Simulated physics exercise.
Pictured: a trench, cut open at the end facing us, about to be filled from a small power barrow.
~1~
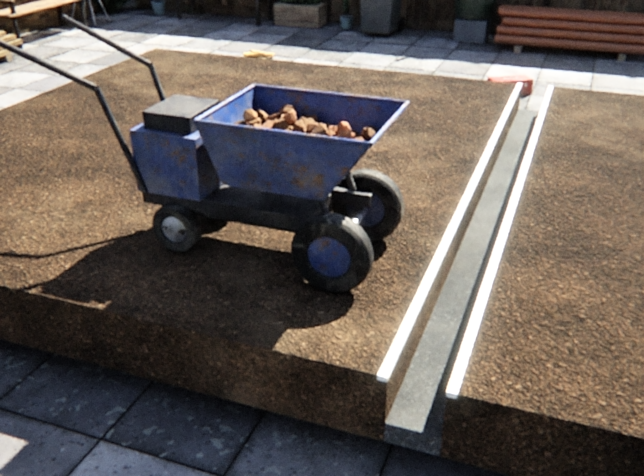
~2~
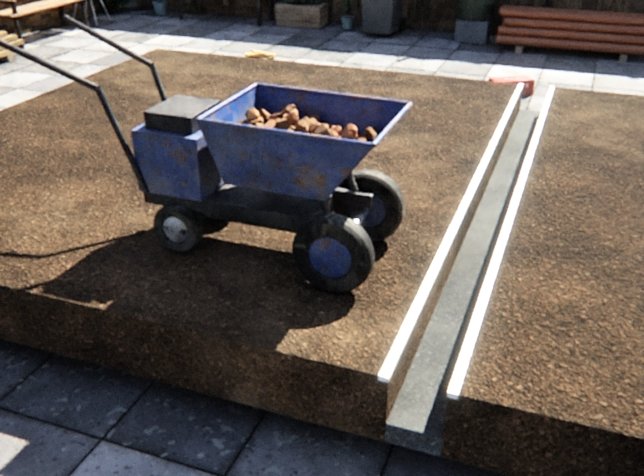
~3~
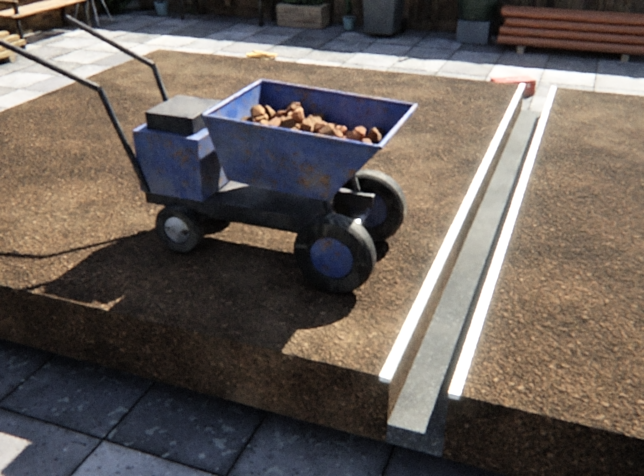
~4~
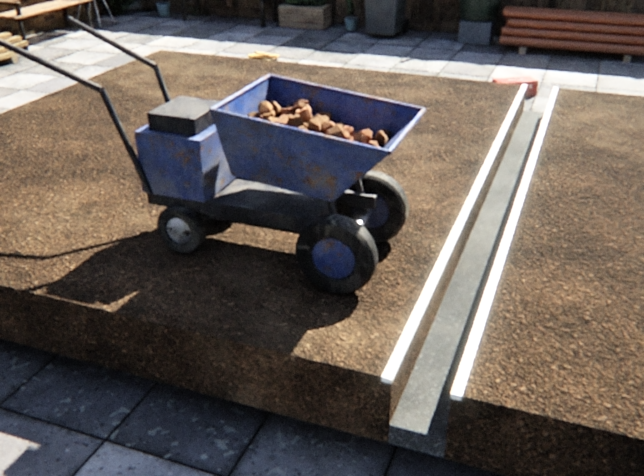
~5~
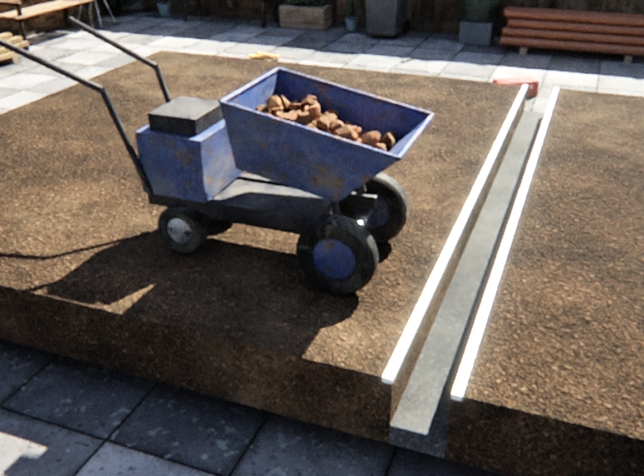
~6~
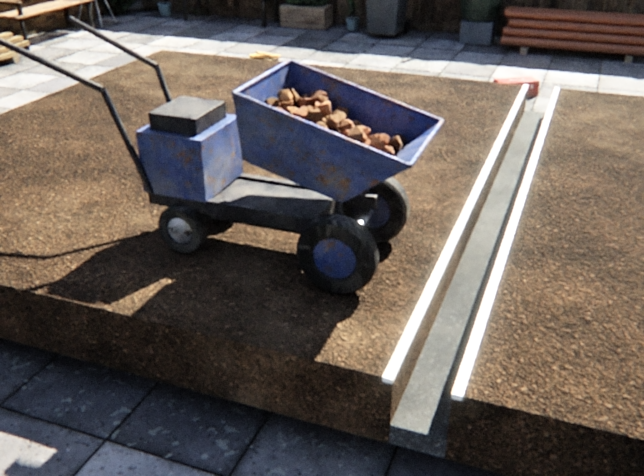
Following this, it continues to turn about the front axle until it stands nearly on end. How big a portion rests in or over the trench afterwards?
A minority of it.
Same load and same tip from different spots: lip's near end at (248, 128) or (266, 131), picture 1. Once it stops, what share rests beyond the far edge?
Roughly 0 and 0 %.
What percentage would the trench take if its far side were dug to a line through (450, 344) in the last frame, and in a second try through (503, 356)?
You'd get 0 in a hundred the first time and 80 in a hundred the second.
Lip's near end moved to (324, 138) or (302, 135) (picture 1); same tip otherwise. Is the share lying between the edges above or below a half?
Stop 1: Beyond half. Stop 2: Beyond half.
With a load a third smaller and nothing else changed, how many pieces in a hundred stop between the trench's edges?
Roughly 20 %.
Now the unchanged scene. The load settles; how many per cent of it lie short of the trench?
Estimate: Around 0 per cent.
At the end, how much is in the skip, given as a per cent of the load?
About 20 per cent.
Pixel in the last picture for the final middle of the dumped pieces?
Last view, centre at rest - approx. (524, 294).
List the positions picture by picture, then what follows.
In the first frame, lip of the skip near (370, 144), level; top of the load near (289, 132), clay clods; first edge of the trench near (403, 333); far edge near (467, 347), the trench under half as wide as the skip, and about as deep as wide.
In the second frame, lip of the skip near (373, 146), level; top of the load near (291, 132).
In the third frame, lip of the skip near (379, 148), tipped barely; top of the load near (296, 130).
In the fourth frame, lip of the skip near (388, 153), tipped a little; top of the load near (290, 120).
In the fifth frame, lip of the skip near (398, 159), tipped a little; top of the load near (298, 116).
In the sixth frame, lip of the skip near (409, 166), tipped clearly; top of the load near (288, 112); first edge of the trench near (408, 335); far edge near (472, 349).
Shortly afterwards, skip tipped steeply; the whole lot in the skip.
Next, skip tipped right over; the bulk in the skip; only a few in or heaped over the trench; near a quarter beyond it; only a few falling.
Some moments later, skip tipped right over; near a quarter in the skip; a little in or heaped over the trench; near two thirds beyond it.
In the end, skip tipped right over; near a quarter in the skip; near a quarter in or heaped over the trench; near two thirds beyond it.
